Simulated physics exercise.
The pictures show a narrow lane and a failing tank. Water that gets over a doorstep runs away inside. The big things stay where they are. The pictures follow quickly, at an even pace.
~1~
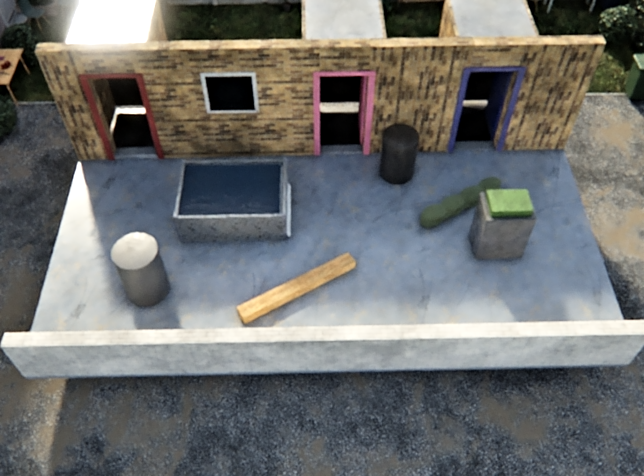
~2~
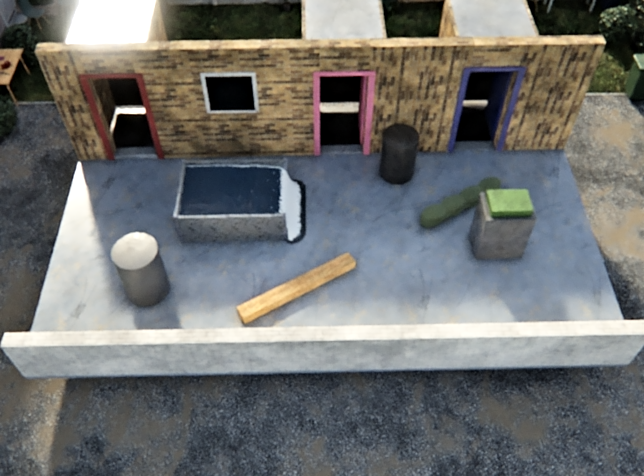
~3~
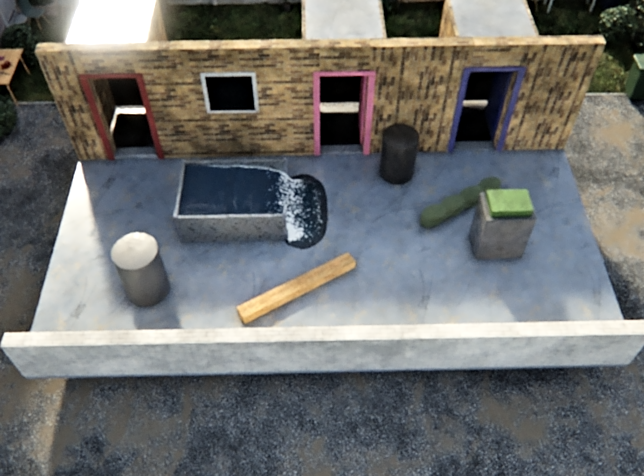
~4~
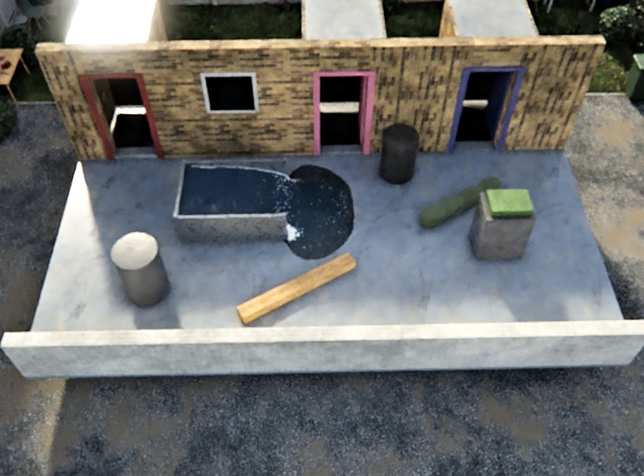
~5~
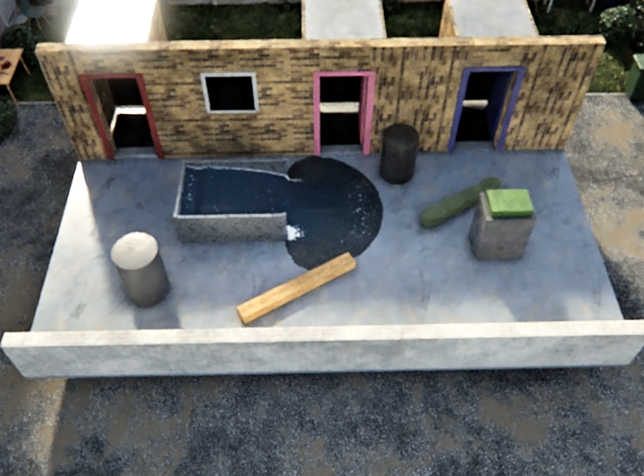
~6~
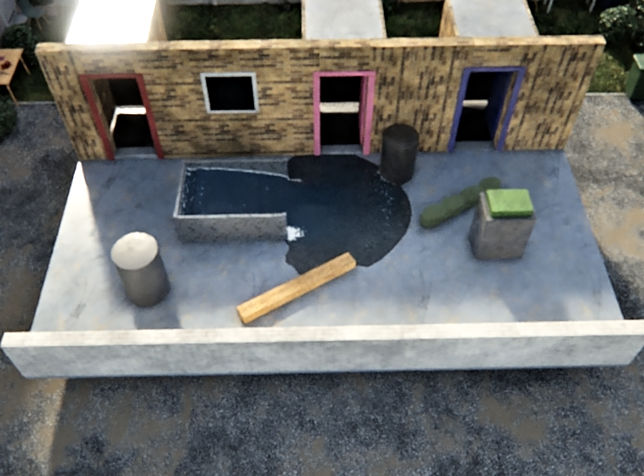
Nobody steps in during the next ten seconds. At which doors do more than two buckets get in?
The red door admits no more than that; the blue door lets in a lot; the pink door lets in a lot.
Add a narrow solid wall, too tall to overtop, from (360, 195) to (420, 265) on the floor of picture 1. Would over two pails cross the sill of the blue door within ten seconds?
Then: Blue is under.
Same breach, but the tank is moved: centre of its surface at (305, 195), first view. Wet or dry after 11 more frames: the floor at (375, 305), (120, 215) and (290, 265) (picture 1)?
In turn: No water, clear, no water.
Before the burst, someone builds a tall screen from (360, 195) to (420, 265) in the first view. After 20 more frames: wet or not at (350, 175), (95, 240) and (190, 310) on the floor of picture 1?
In turn: Covered, clear, no water.
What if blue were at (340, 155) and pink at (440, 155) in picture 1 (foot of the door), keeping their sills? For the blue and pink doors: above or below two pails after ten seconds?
My reading: The blue one goes over; the pink one is over.
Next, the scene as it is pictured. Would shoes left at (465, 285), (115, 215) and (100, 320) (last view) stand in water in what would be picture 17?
One after the other: Under water, free of water, no water.
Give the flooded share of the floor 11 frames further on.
Close to 35 %.
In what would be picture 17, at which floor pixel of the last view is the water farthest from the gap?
Near (551, 150).
A moment on, water covers 20 % of the floor; the red door not reached, the blue door not reached, the pink door under two buckets in.
Next, water covers 35 % of the floor; the red door not reached, the blue door wet at the sill, nothing in, the pink door over two buckets in.
Then, water covers 40 % of the floor; the red door not reached, the blue door over two buckets in, the pink door far over two buckets in.
Later, water covers 55 % of the floor; the red door not reached, the blue door over two buckets in, the pink door far over two buckets in.
In the end, water covers 65 % of the floor; the red door wet at the sill, nothing in, the blue door over two buckets in, the pink door far over two buckets in.
